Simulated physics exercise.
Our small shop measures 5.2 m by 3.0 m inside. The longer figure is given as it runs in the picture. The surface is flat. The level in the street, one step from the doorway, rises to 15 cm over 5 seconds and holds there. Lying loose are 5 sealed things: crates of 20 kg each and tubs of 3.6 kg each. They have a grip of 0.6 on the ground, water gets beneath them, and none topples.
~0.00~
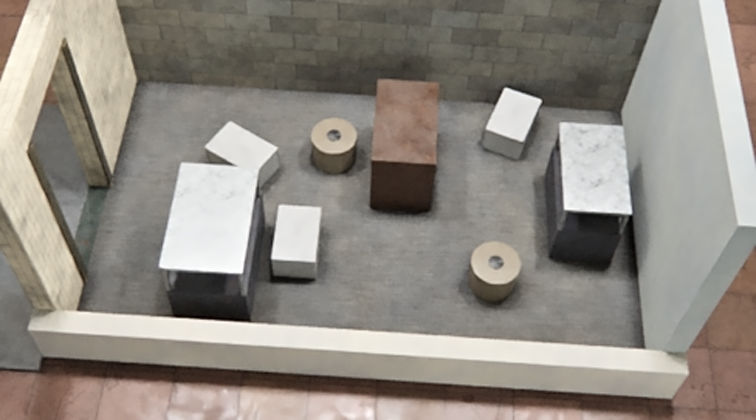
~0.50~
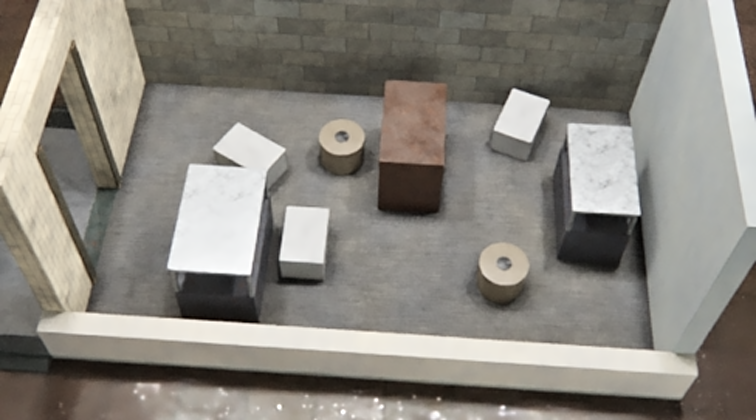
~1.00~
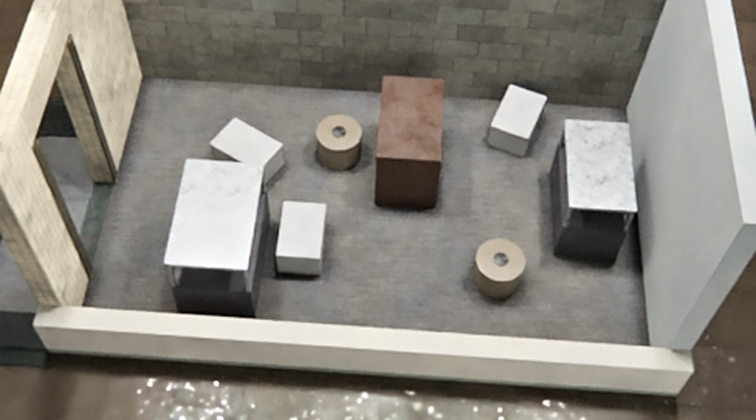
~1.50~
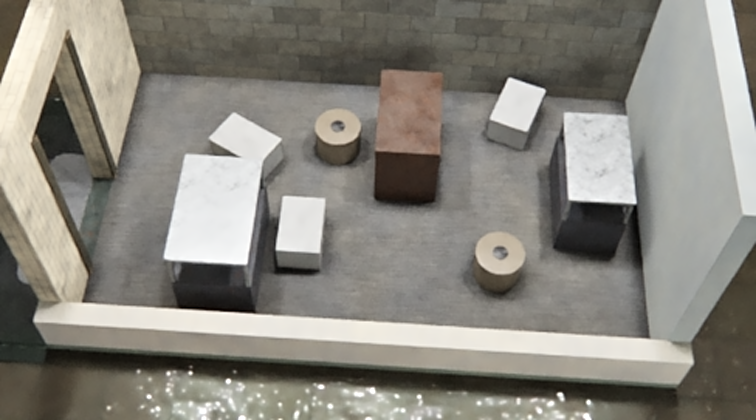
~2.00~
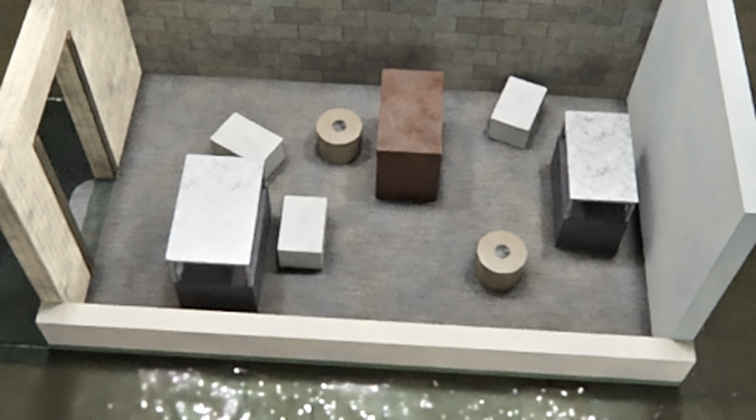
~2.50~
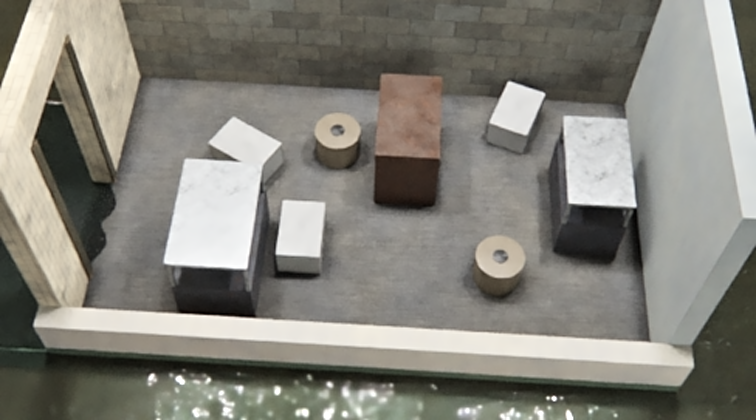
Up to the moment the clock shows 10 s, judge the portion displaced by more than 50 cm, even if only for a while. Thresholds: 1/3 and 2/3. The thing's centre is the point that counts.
Less than 1/3.
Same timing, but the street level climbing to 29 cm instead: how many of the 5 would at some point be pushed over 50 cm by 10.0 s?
Count: 3.
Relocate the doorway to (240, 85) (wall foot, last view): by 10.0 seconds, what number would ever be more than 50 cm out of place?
Then it comes to 1 of them.
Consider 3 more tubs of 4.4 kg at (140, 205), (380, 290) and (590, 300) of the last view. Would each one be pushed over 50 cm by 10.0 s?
So, in the order asked, it's too far, not far enough and not far enough.
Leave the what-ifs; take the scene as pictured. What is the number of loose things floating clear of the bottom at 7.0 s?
It comes to 0.
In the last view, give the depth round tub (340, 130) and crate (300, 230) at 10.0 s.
First roughly 4 cm, second roughly 2 cm.
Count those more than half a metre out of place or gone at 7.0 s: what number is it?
I count 0 of them.
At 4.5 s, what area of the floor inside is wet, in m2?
Around 2.0 m2 of it.
After 3.5 s 0 of 5 are over 50 cm from their spots; 0 afloat.
After 4.5 s 0 of 5 are over 50 cm from their spots; 0 afloat.
After 7.0 s 0 of 5 are over 50 cm from their spots; 0 afloat.
After 10.0 s 0 of 5 are over 50 cm from their spots, and 0 have been at some point; 1 afloat.
